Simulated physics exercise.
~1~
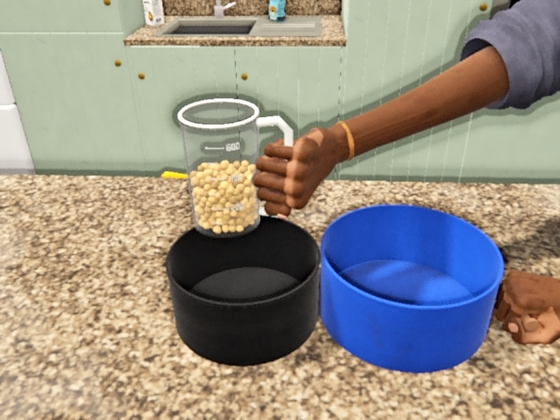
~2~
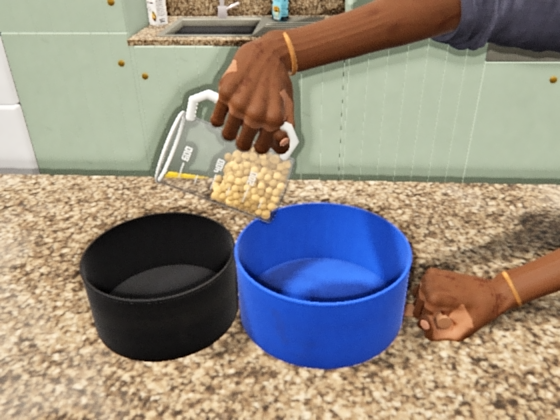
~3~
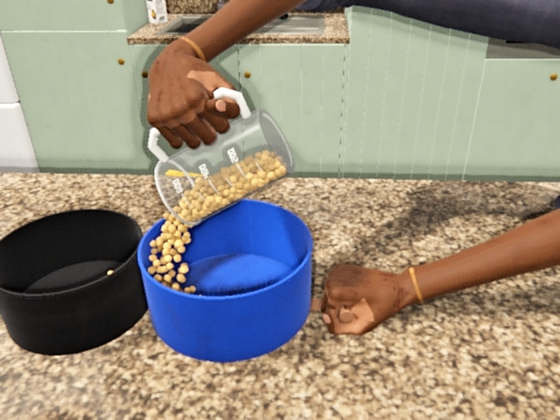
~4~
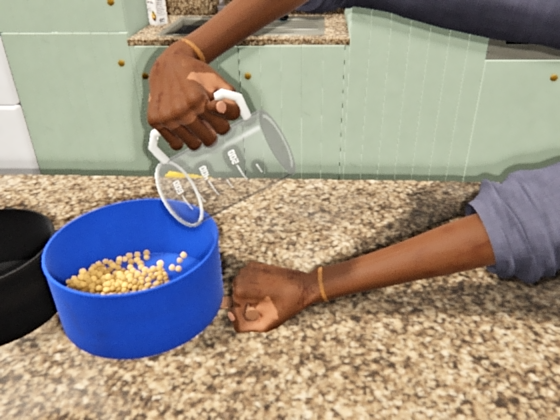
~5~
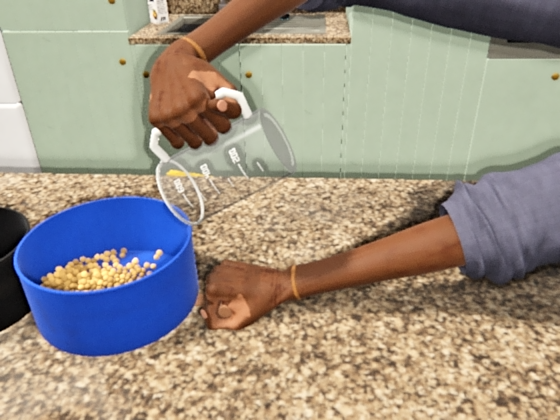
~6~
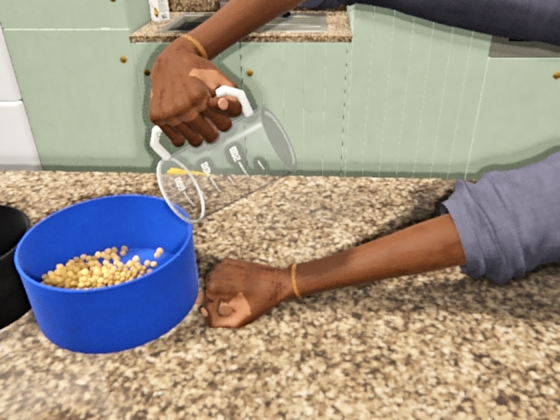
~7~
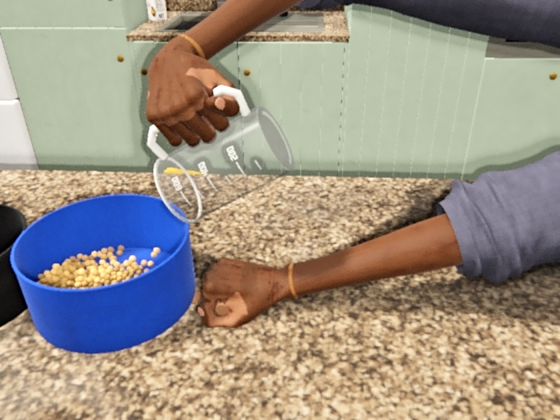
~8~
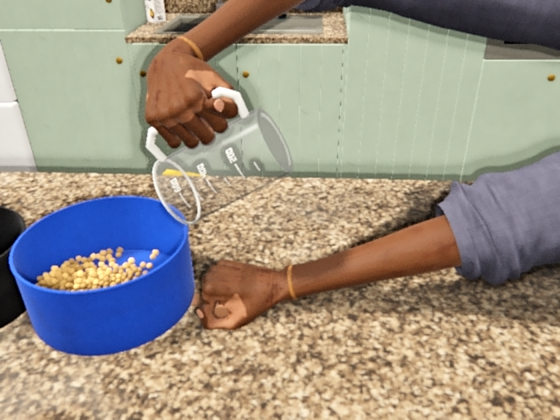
A clear jug of chickpeas, held by its handle in one hand, begins to tip above a black pot and a blue pot on a speckled countertop. Both pots slide left beneath it while a second hand rests in a fist beside the blue one. As the jug tilts further, the chickpeas pour over its rim and tumble into the blue pot. The jug empties and stays tipped as the pots slide on, slow and stop, the black one partly out of view. Finally, the chickpeas lie heaped in the blue pot, with none visible on the counter.
